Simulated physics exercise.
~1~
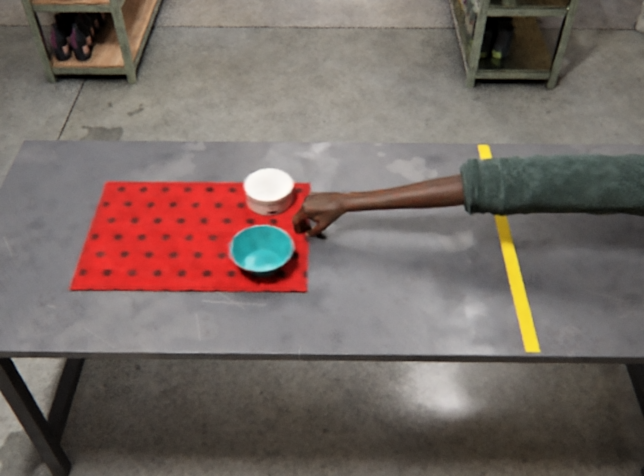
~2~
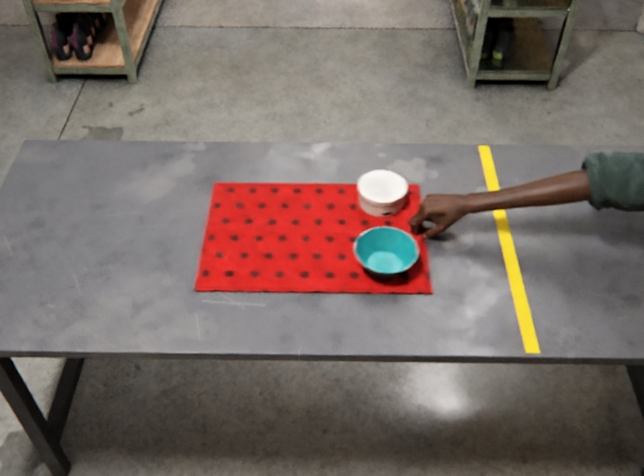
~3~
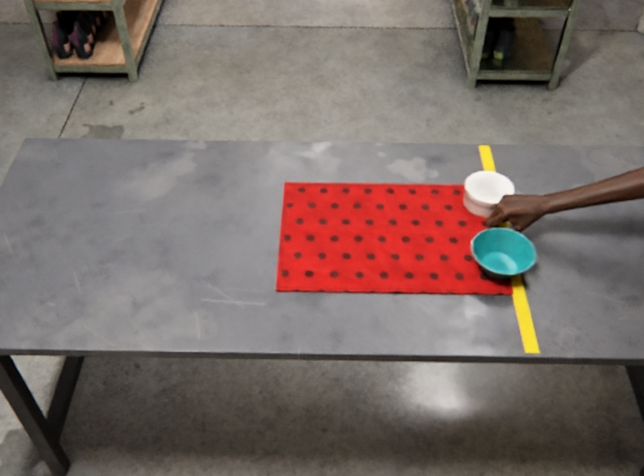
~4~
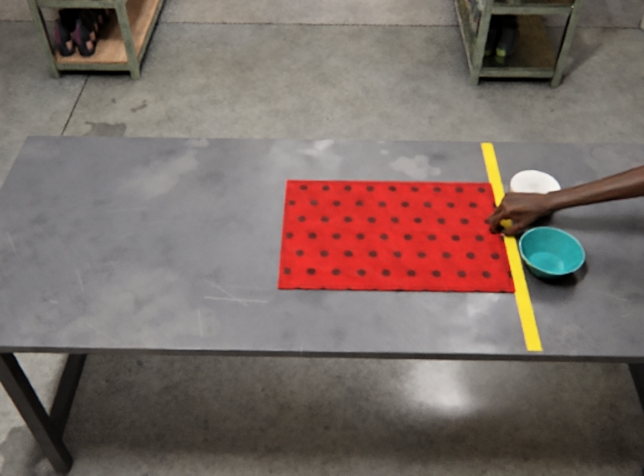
In this clip, a hand drags a red dotted table runner rightward across a gray table, carrying a white tub and a turquoise bowl, until its edge reaches a yellow tape line. The runner stops there, and both containers slide off, ending on the table beyond the tape.
